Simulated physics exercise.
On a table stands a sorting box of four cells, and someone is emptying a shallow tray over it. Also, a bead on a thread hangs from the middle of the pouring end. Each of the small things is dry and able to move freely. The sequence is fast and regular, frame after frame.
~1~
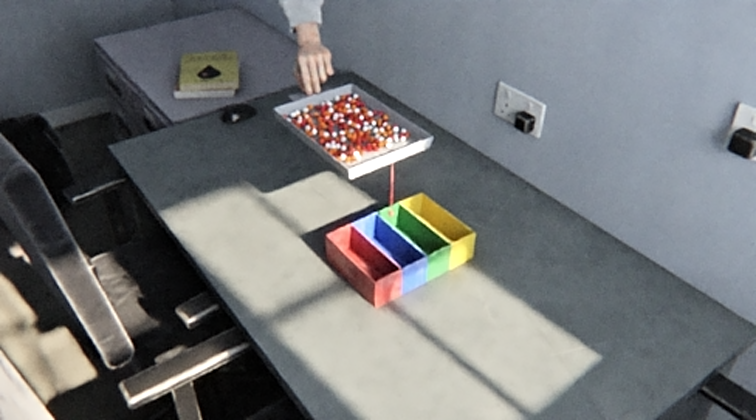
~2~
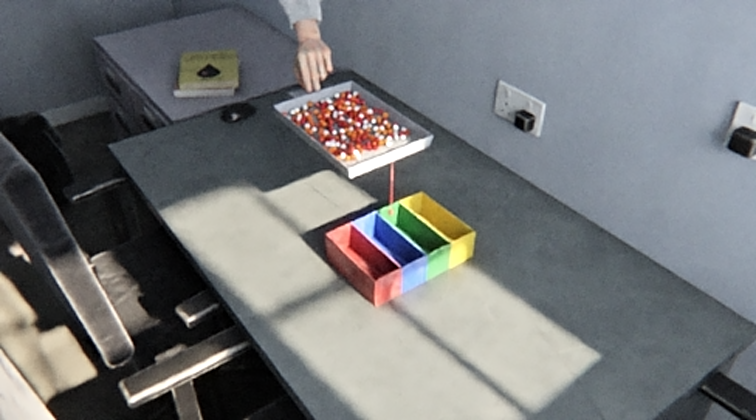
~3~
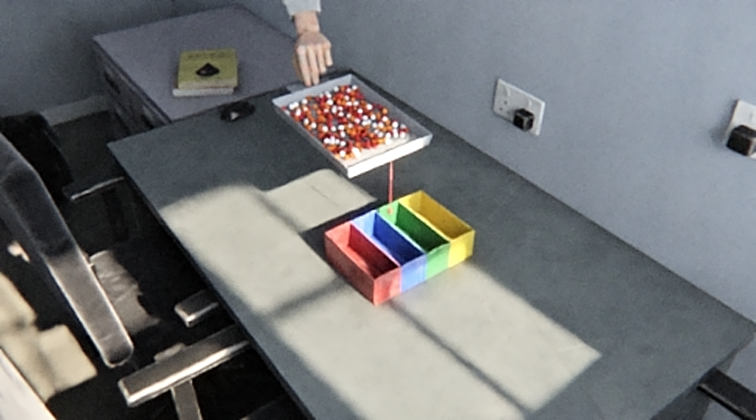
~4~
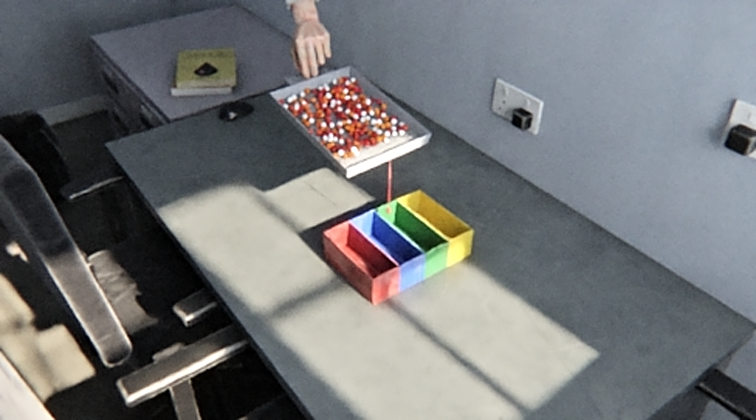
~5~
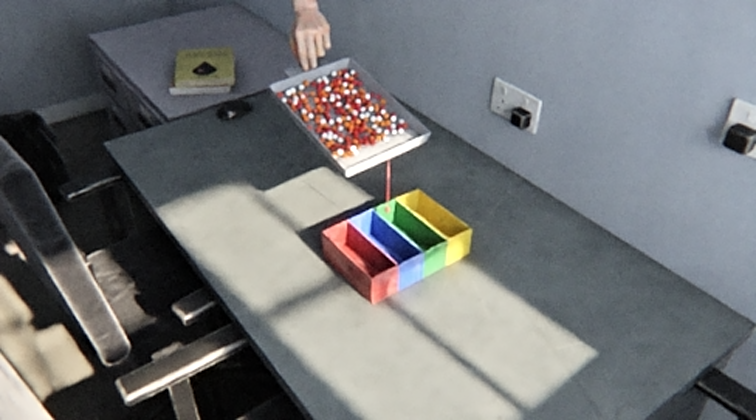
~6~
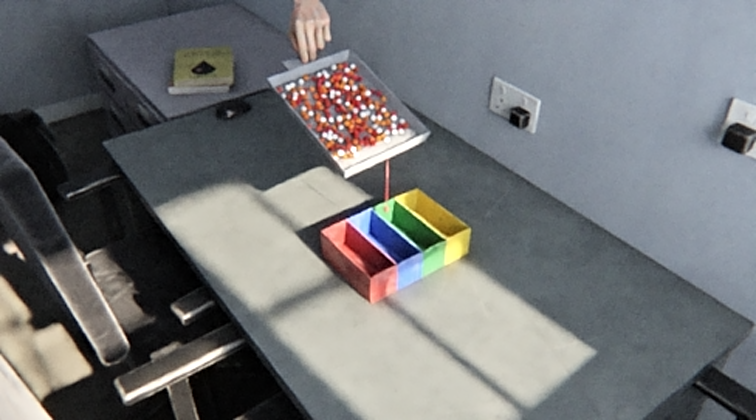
A hand gradually tilting a shallow tray of small red, orange and white beads above a four-coloured sorting box on a table.
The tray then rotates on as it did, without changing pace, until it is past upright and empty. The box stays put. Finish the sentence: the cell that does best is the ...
... Red cell.
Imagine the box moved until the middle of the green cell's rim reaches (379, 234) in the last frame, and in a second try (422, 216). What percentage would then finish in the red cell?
You'd get near 0 per cent and afterwards near 50 per cent.
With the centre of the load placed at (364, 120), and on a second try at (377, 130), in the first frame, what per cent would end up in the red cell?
In turn 50 and 50 in a hundred.
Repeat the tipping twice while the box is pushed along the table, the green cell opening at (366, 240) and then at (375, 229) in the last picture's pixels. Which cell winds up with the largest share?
That green cell first, blue second.
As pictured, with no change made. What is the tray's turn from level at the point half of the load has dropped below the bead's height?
The angle is around 100°.
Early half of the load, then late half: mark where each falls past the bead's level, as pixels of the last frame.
About (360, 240) to begin with, then about (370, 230).
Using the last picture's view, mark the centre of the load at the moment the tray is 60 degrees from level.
The middle of the pieces shows up near (367, 153).
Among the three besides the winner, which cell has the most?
The answer is the blue one.
Just after the last frame, tray tipped steeply; almost all on the tray; just a few in the red cell; just a few in the blue cell; about a tenth falling or outside the box.
A moment on, tray tipped right over; roughly a quarter on the tray; roughly a third in the red cell; roughly a quarter in the blue cell; just a few in the green cell; just a few in the yellow cell; roughly a quarter falling or outside the box.
Further on, tray tipped past a quarter turn; roughly two thirds in the red cell; roughly a quarter in the blue cell; about a tenth in the green cell; just a few in the yellow cell; just a few falling or outside the box.
When it is over, tray tipped past a quarter turn; roughly two thirds in the red cell; roughly a quarter in the blue cell; about a tenth in the green cell; just a few in the yellow cell; just a few outside the box.
